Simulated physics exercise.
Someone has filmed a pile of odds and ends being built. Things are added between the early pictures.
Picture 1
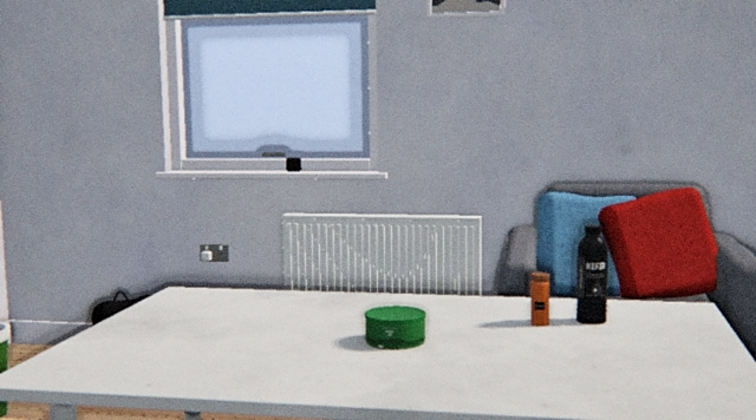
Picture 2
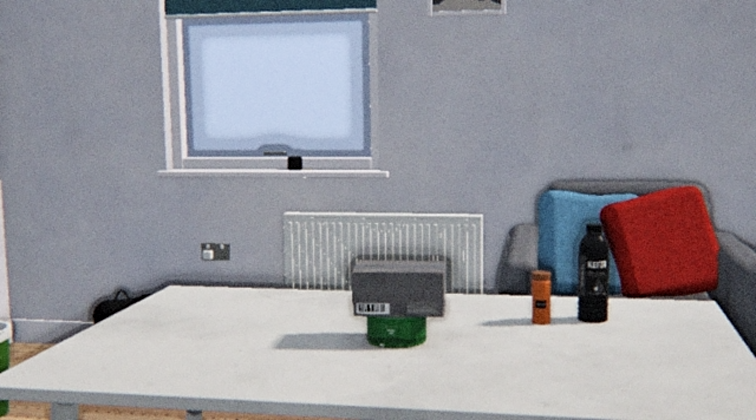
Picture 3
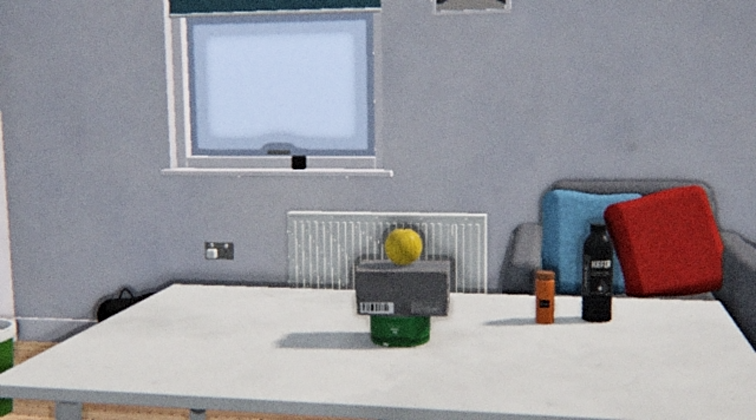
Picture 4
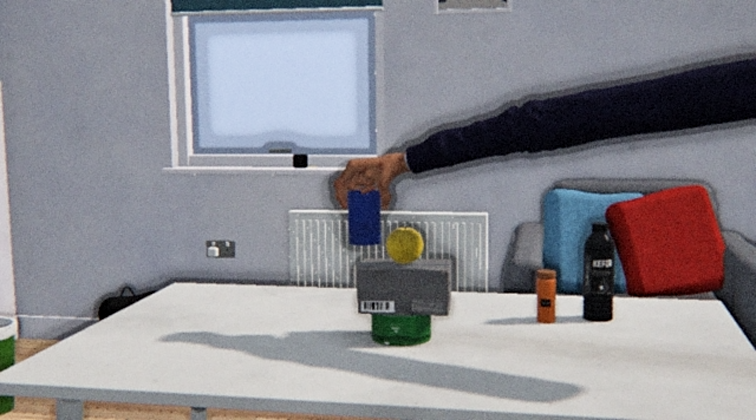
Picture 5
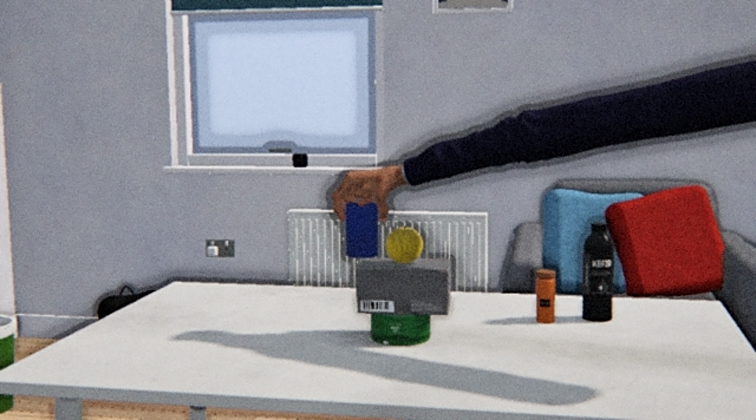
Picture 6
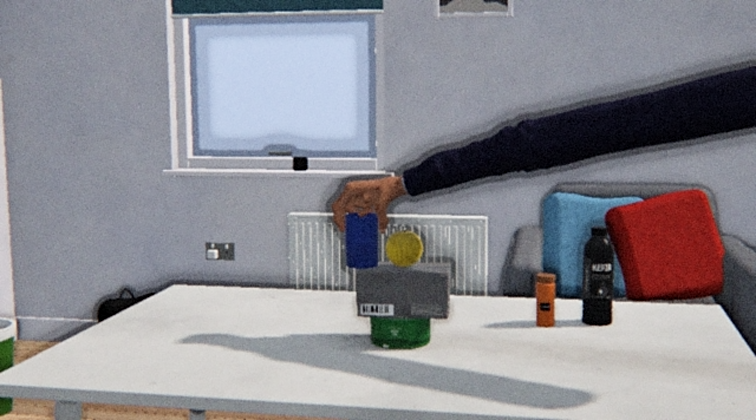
On a white table, a grey box and yellow ball appear stacked on a green tub, then a hand lowers a blue cup.
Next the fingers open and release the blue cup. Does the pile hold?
It keeps its balance.
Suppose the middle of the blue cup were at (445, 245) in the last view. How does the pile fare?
Then it stays up.
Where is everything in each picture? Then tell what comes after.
In the first picture, the last thing is not in view yet; orange shaker (540, 299).
In the second picture, the last thing is not in view yet.
In the third picture, the last thing is not in view yet; black bottle (597, 272).
The fourth picture shows on its way; blue cup (365, 218); green tub (401, 324).
The fifth picture shows on its way; blue cup (362, 230); grey box (404, 286).
The sixth picture shows set down, still held; blue cup (362, 241); orange shaker (545, 300).
Then, 0.90 s past the last view, nothing moves.
Then, 2.00 s past the last view, blue cup resting near (362, 241).
Finally, all 6 still in place. Final places as the last picture's camera would see them, blue cup near (362, 241). The pile stays up.
